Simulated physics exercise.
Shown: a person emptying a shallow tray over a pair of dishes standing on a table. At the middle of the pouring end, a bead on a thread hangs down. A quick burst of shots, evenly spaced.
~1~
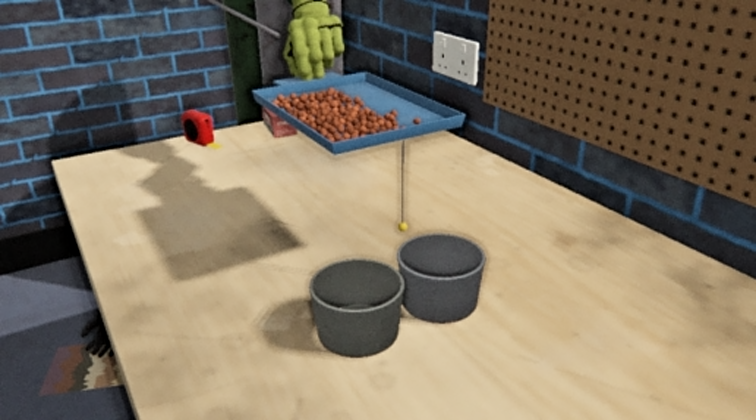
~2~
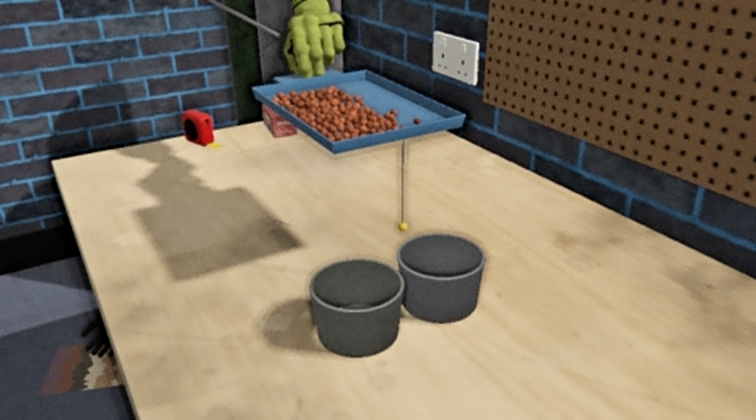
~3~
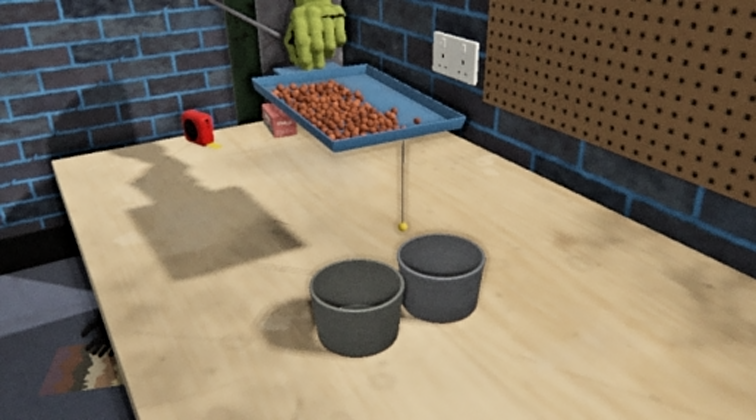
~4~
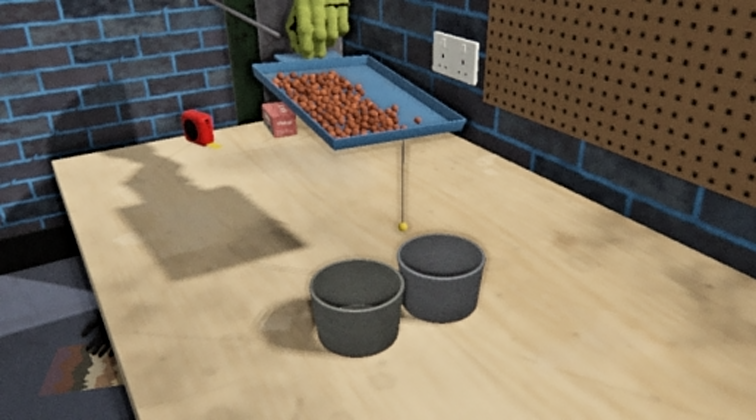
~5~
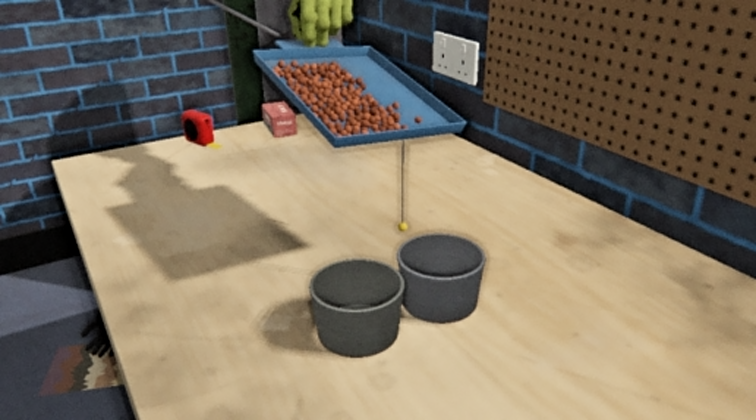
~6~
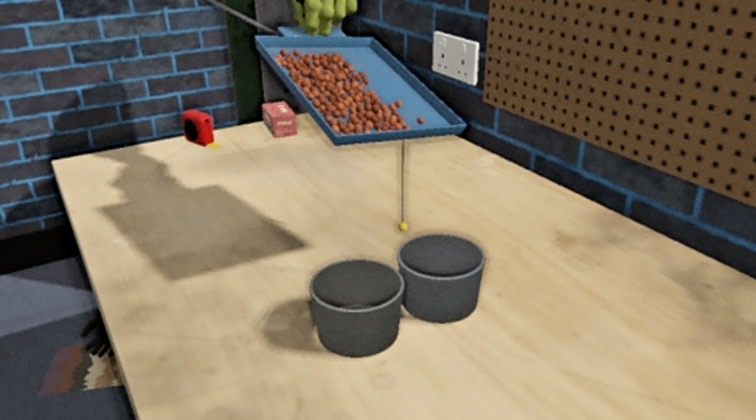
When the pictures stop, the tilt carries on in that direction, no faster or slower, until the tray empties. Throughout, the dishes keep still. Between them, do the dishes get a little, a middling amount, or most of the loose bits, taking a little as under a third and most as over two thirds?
They get a middling amount.
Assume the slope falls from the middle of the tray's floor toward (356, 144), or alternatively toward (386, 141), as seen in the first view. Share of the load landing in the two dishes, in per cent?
In turn 60 and 80 in a hundred.
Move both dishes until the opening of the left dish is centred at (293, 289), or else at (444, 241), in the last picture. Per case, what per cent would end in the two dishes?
First 10 per cent, second 70 per cent.
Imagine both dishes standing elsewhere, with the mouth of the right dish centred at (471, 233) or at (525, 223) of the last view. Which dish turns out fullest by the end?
The one on the right side, then the one on the left side.
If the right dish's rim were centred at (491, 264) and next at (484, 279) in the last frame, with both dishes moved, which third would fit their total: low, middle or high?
Initially below one third, afterwards less than a third.
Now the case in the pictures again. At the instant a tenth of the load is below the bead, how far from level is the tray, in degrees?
It's turned some 85 degrees by then.
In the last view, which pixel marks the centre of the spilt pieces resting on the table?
Around (480, 268).
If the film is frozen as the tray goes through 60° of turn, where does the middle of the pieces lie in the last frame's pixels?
The centre of the load shows up near (411, 105) in the last view.
Soon after the last picture, tray tipped steeply; nearly all on the tray; a small part in the air.
A little later, tray tipped right over; most on the tray; a stray few in the right dish; a small part outside both; a small part in the air.
Later still, tray tipped past a quarter turn; about half in the right dish; about half outside both.
At rest, tray tipped past a quarter turn; none in the left dish; about half in the right dish; about half outside both.
